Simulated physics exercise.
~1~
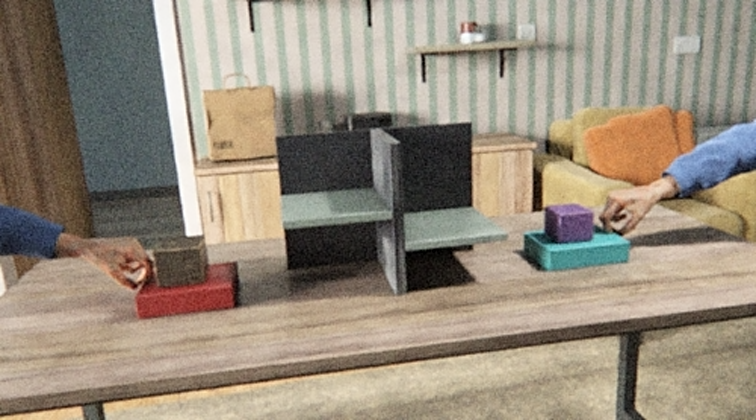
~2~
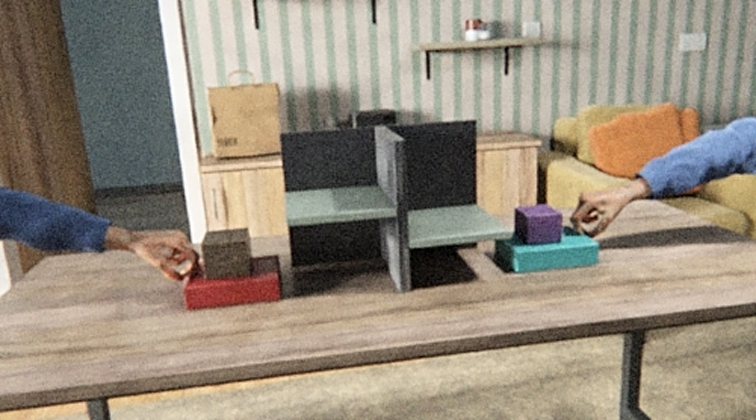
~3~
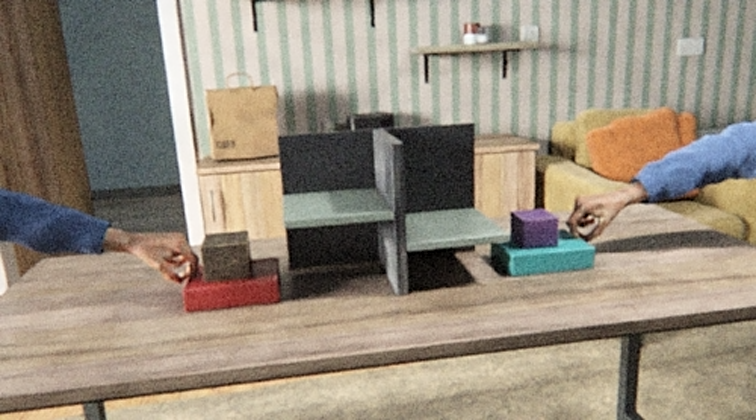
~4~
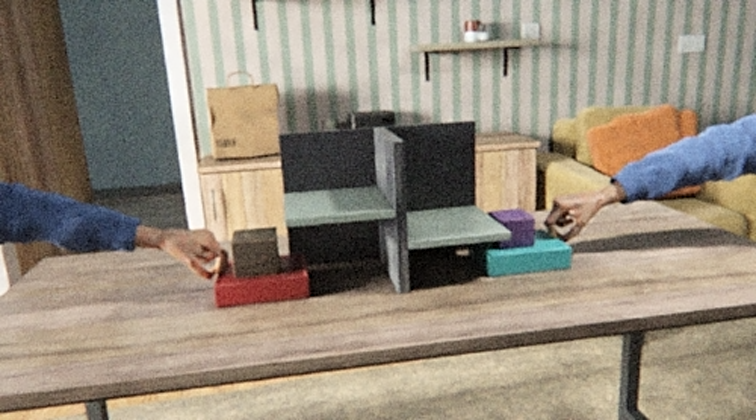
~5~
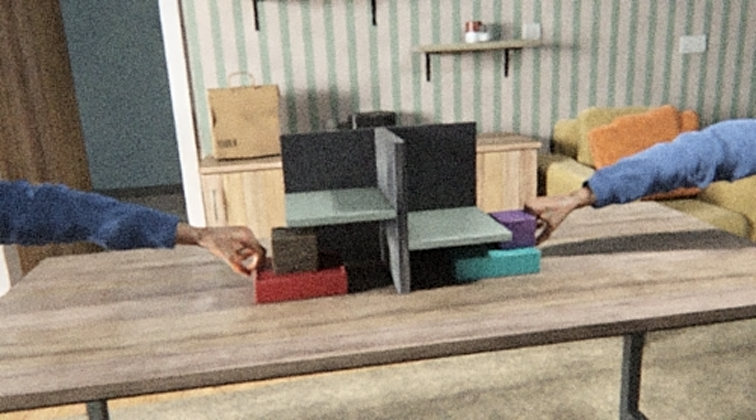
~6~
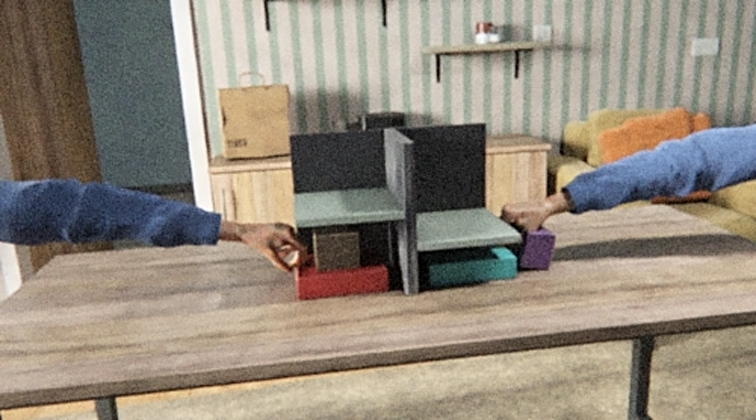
Two hands slid a red tray carrying a dark block and a turquoise tray carrying a purple block inward under low shelves; the dark block rode in untouched, but the purple one hit the shelf and got scraped off, ending up tilted outside.
